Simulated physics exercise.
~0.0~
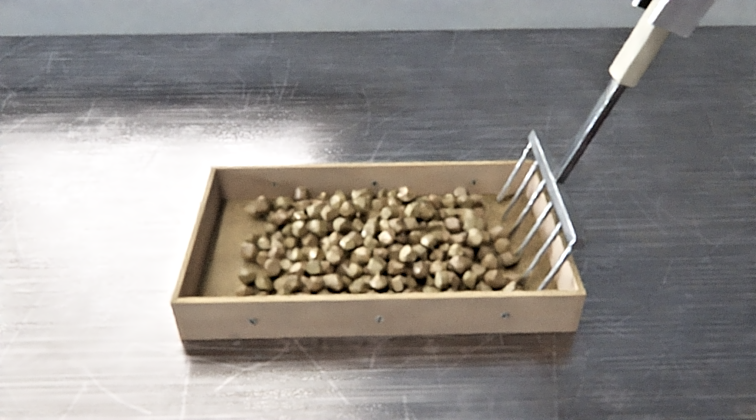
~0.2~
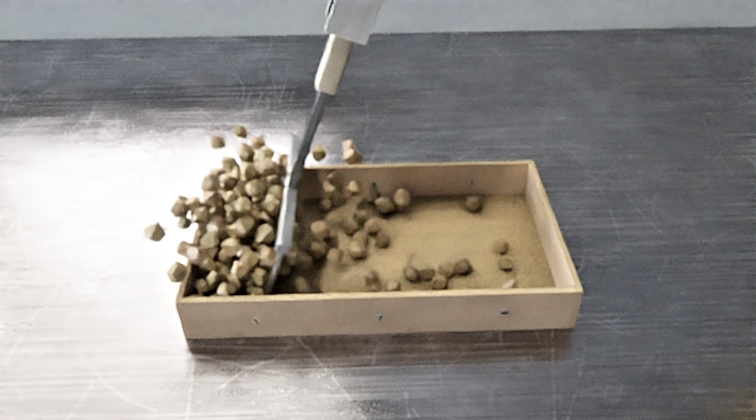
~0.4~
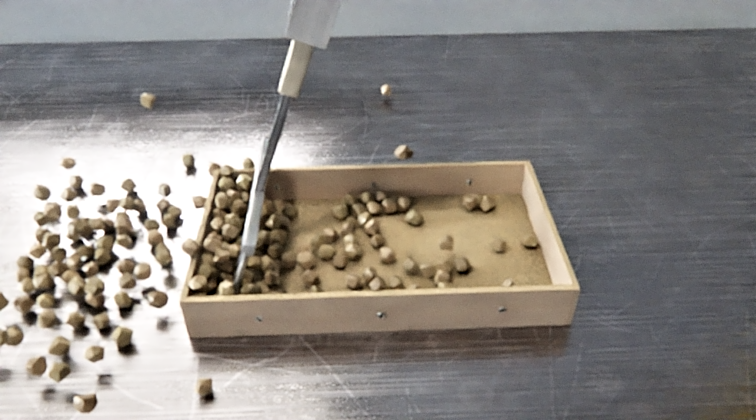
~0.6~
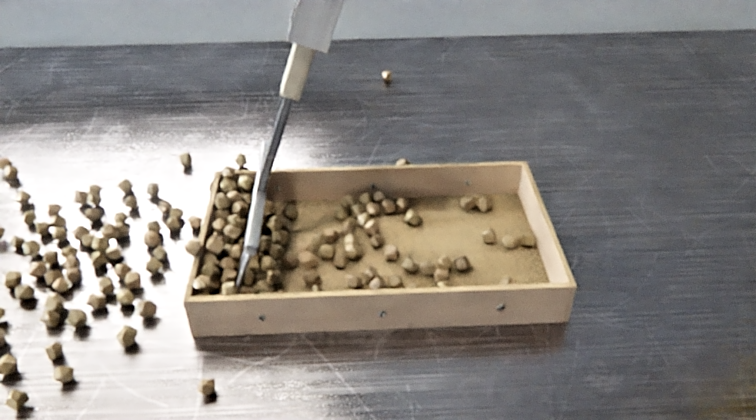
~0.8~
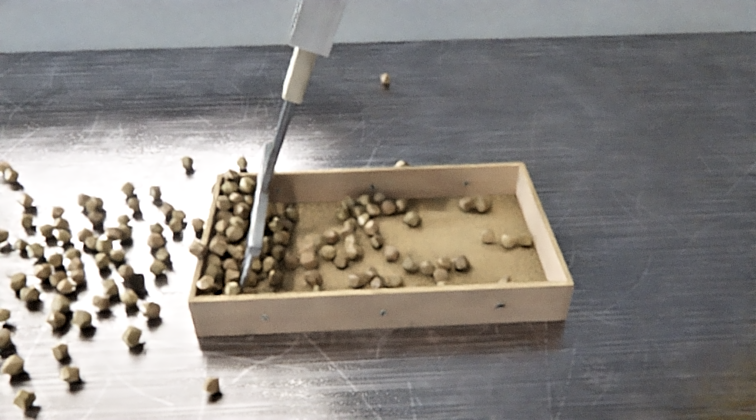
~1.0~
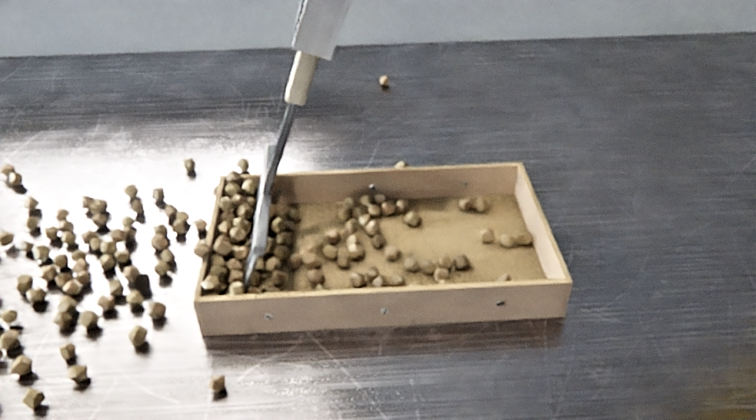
Robot-held metal rake sweeping small brown pebbles leftward across a shallow wooden tray, spilling many over the end onto the table.
